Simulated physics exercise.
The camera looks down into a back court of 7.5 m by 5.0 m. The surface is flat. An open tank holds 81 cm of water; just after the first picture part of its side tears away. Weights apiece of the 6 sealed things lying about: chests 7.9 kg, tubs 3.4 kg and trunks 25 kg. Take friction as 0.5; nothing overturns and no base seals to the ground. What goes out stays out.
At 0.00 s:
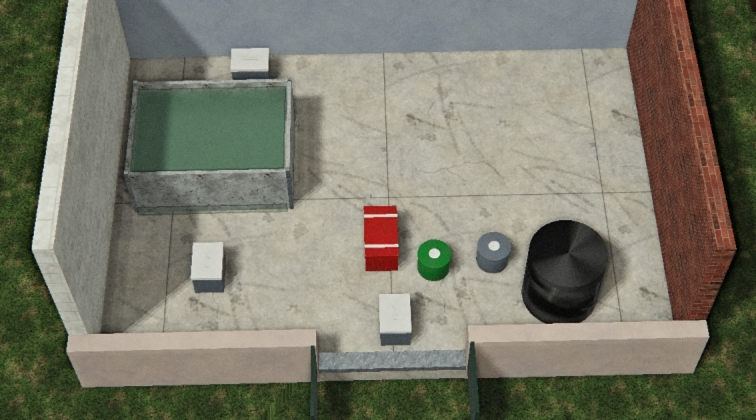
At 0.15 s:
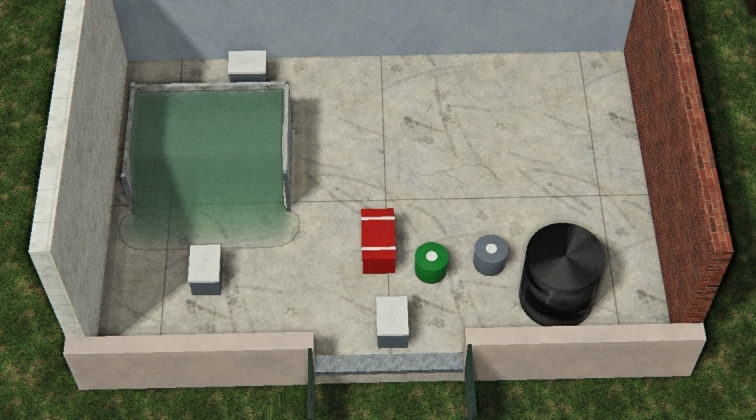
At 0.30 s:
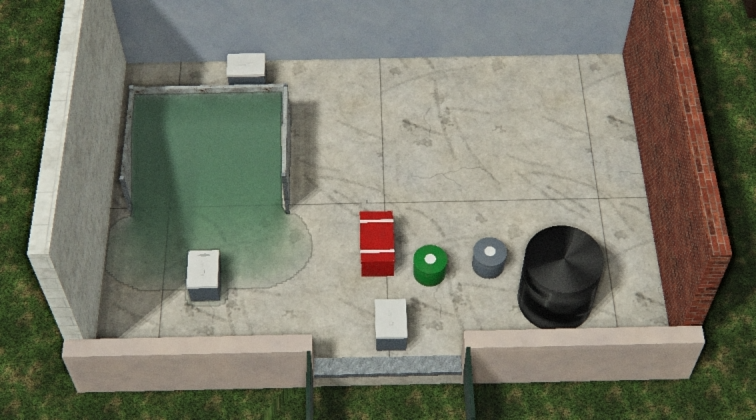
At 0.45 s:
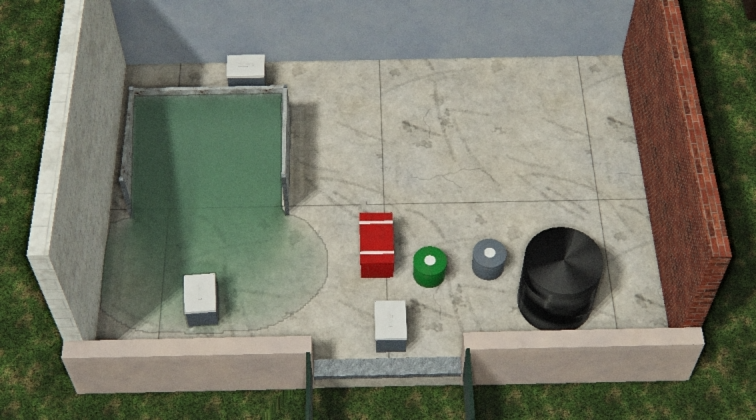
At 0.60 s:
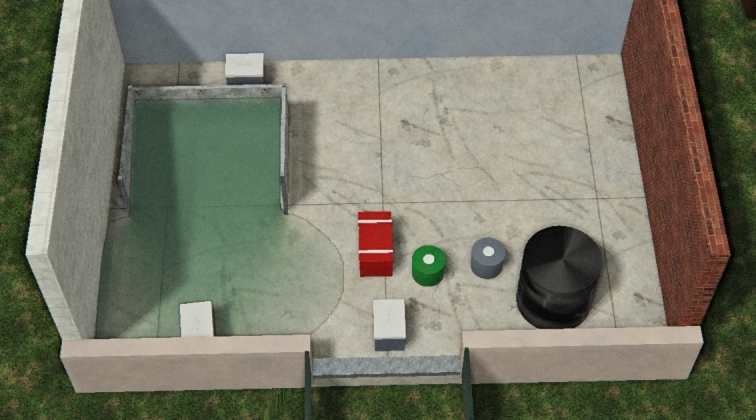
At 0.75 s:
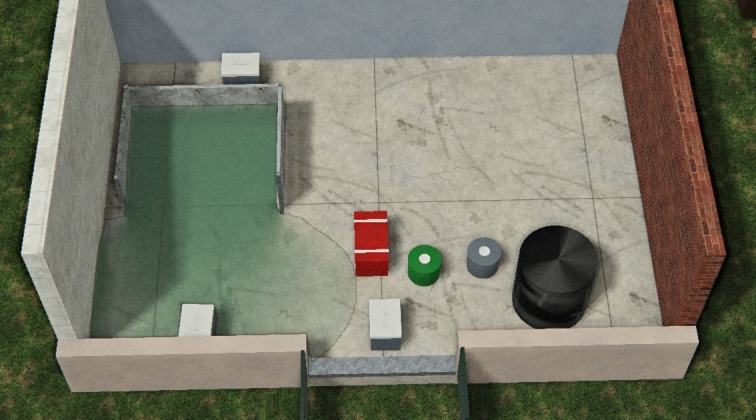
Walled back court with green water pouring from a tank's open front, spreading across paving and pushing a pale block to the front wall.
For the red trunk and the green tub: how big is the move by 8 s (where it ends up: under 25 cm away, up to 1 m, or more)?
The red trunk gets carried off; the green tub travels far.
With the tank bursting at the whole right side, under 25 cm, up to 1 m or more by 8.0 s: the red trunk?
Then the red trunk travels far.
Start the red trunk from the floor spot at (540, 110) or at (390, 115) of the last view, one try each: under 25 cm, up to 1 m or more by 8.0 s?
In turn: It stays put; it stays put.
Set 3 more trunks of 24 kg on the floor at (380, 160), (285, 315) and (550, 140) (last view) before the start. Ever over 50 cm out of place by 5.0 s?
In turn: Under, over, under.
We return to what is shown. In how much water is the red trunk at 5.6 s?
About 4 cm.
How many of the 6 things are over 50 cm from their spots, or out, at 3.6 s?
By then 5.
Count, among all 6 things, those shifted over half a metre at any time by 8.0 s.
I count 6.
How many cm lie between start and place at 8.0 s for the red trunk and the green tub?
Roughly 250 and 300 cm.
After 1.6 s the red trunk is near (371, 236), 0.0 m from its start, aground; the green tub is near (425, 259), 0.0 m from its start, aground; 0 of 6 are out; 1 afloat.
After 3.6 s the red trunk is near (433, 180), 1.2 m from its start, aground; the green tub is near (476, 169), 1.6 m from its start, aground; 0 of 6 are out; 2 afloat.
After 5.6 s the red trunk is near (480, 121), 2.5 m from its start, aground; the green tub is near (523, 103), 3.0 m from its start, aground; 0 of 6 are out; 3 afloat.
After 8.0 s the red trunk is near (474, 128), 2.3 m from its start, aground; the green tub is near (516, 109), 2.9 m from its start, afloat; 0 of 6 are out; 4 afloat.
